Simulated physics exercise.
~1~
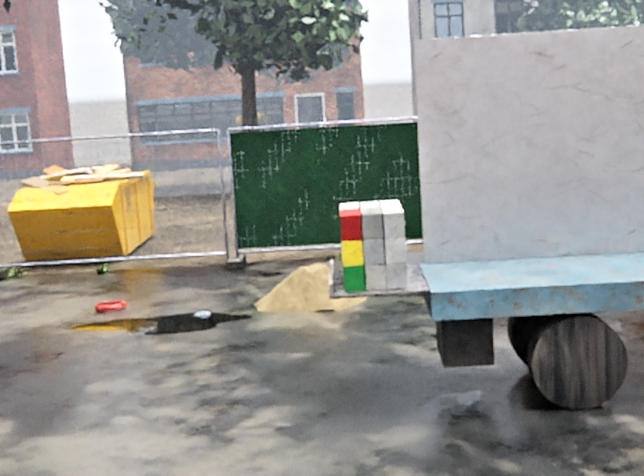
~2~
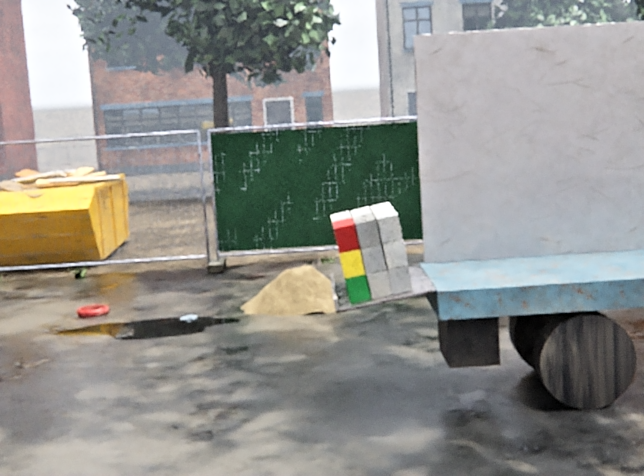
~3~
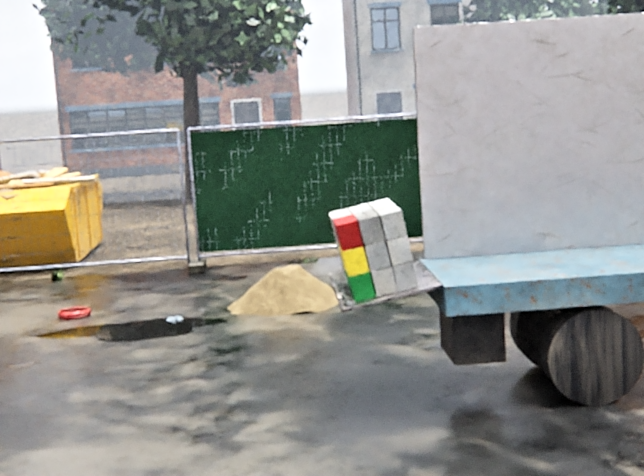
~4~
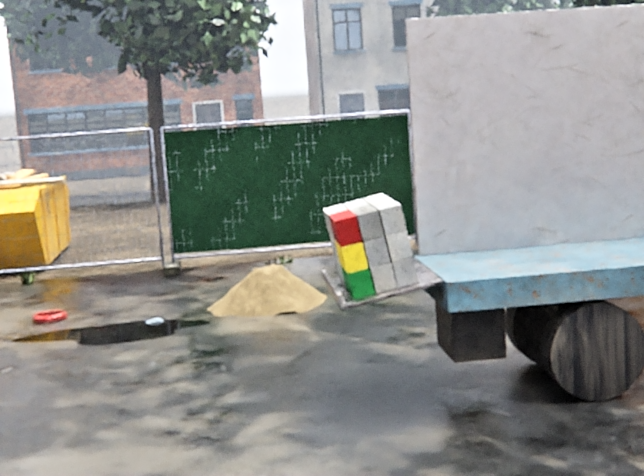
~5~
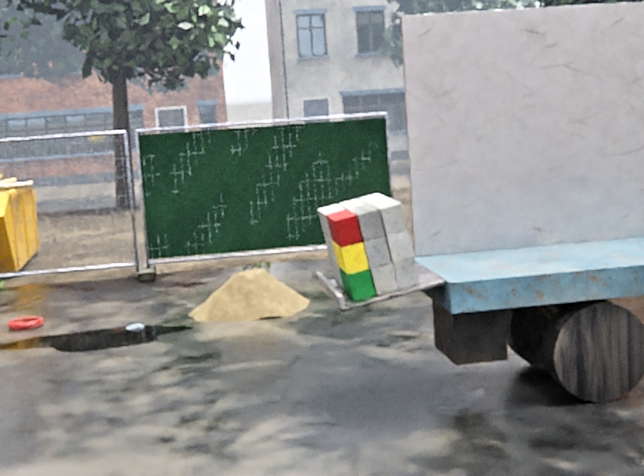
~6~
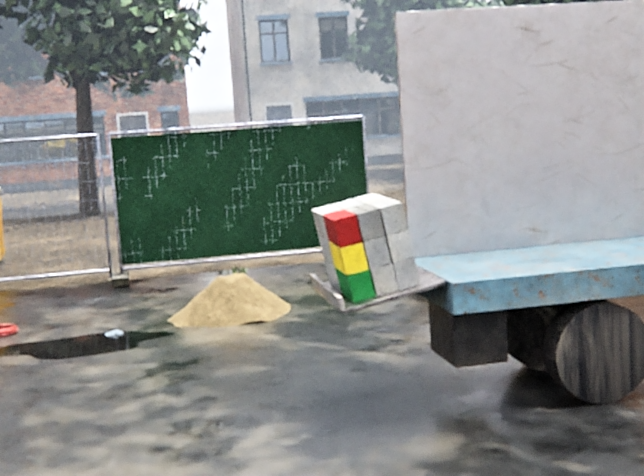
A lorry's tail lift tips gently outward, and its stacked blocks lean but stay aboard.
